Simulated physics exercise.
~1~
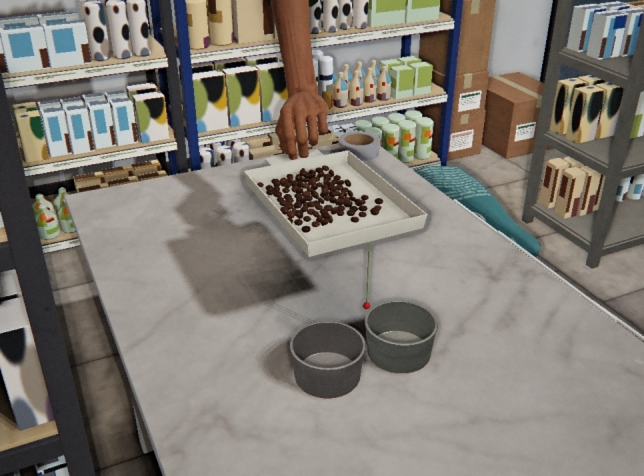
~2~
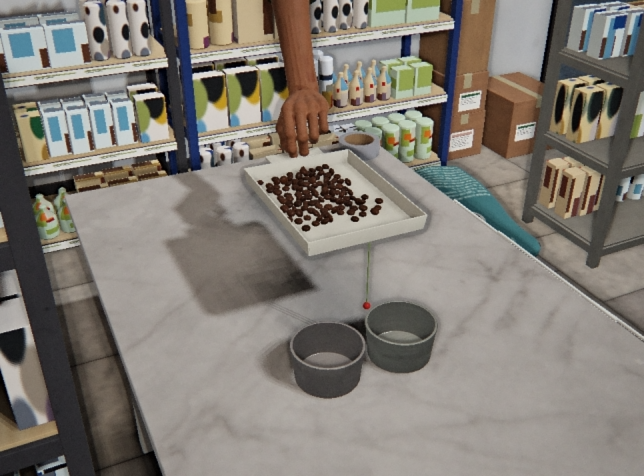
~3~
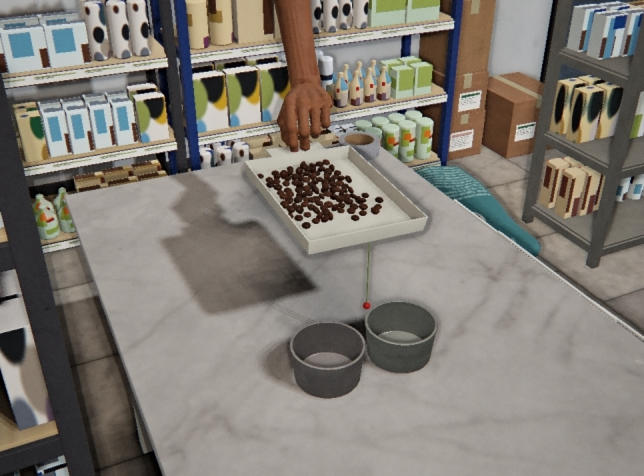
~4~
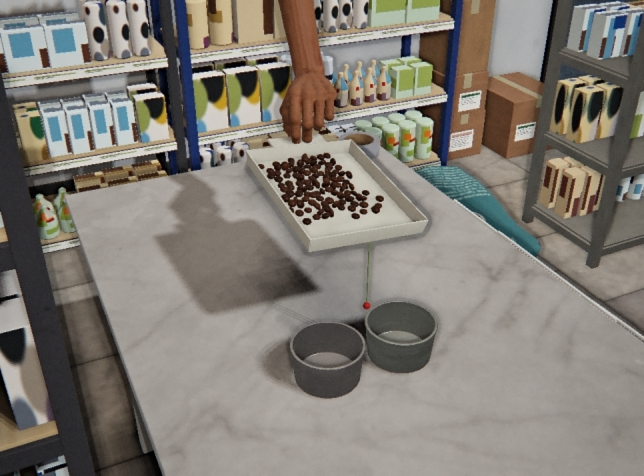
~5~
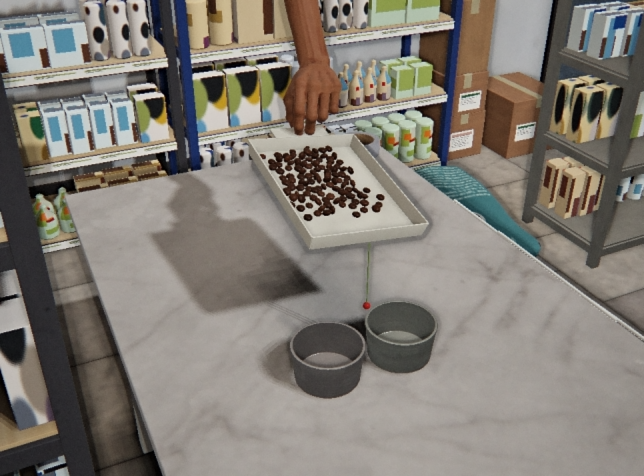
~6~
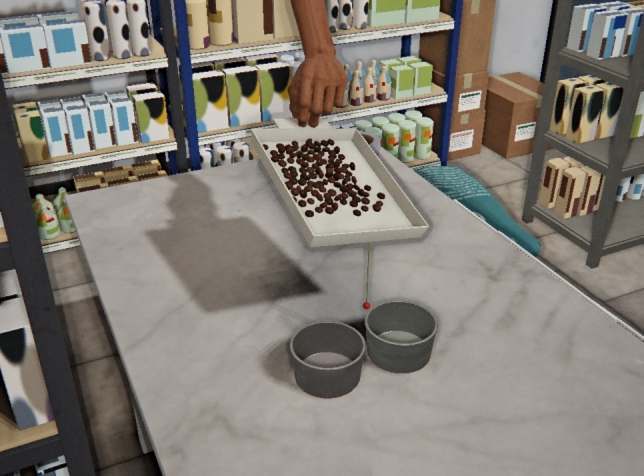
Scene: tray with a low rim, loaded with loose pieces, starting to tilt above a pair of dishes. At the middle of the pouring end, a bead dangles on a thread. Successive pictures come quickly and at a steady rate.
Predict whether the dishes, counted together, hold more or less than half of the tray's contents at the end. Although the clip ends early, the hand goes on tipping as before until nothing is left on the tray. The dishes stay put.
The dishes secure under fifty percent.
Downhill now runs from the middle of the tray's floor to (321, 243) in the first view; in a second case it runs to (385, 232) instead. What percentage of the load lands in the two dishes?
I'd say some 80 in a hundred at first, then 60 in a hundred.
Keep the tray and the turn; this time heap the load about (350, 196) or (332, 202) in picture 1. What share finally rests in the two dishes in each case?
About 40 % and 30 %.
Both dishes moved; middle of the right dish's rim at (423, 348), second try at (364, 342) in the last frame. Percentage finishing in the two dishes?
Roughly 0% first, roughly 0% second.
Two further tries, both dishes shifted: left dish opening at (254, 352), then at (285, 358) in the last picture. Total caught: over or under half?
For the two places in order: A minority share, a minority share.
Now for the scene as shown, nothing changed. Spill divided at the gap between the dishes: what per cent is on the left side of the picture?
It amounts to some 0 percent.
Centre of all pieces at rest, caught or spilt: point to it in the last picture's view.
Close to (423, 334), more or less.
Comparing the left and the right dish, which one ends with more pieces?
Observation: The one at right.
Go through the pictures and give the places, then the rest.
Corners of the pouring end near (309, 242) and (424, 214), level; middle of the load near (316, 195), flat chocolate drops; left dish near (344, 379); right dish near (419, 355); bead on its thread near (367, 306), in the first picture.
Corners of the pouring end near (309, 241) and (424, 215), level; middle of the load near (316, 194), in the second picture.
Corners of the pouring end near (310, 240) and (425, 216), tipped barely, lowest at the right corner; middle of the load near (316, 190), in the third picture.
Corners of the pouring end near (312, 238) and (425, 219), tipped a little, lowest at the right corner; middle of the load near (317, 185), in the fourth picture.
Corners of the pouring end near (313, 236) and (426, 222), tipped a little, lowest at the right corner; middle of the load near (319, 179), in the fifth picture.
Corners of the pouring end near (315, 234) and (426, 225), tipped clearly, lowest at the right corner; middle of the load near (321, 175); left dish near (344, 379); right dish near (419, 355), in the sixth picture.
Shortly afterwards, tray tipped steeply; all but a few on the tray; a little in the air.
Next, tray tipped past a quarter turn; near a third on the tray; a little in the right dish; near a third outside both; a little in the air.
Some moments later, tray tipped past a quarter turn; near a third in the right dish; near two thirds outside both.
In the end, tray tipped past a quarter turn; none at all in the left dish; near a third in the right dish; near two thirds outside both.
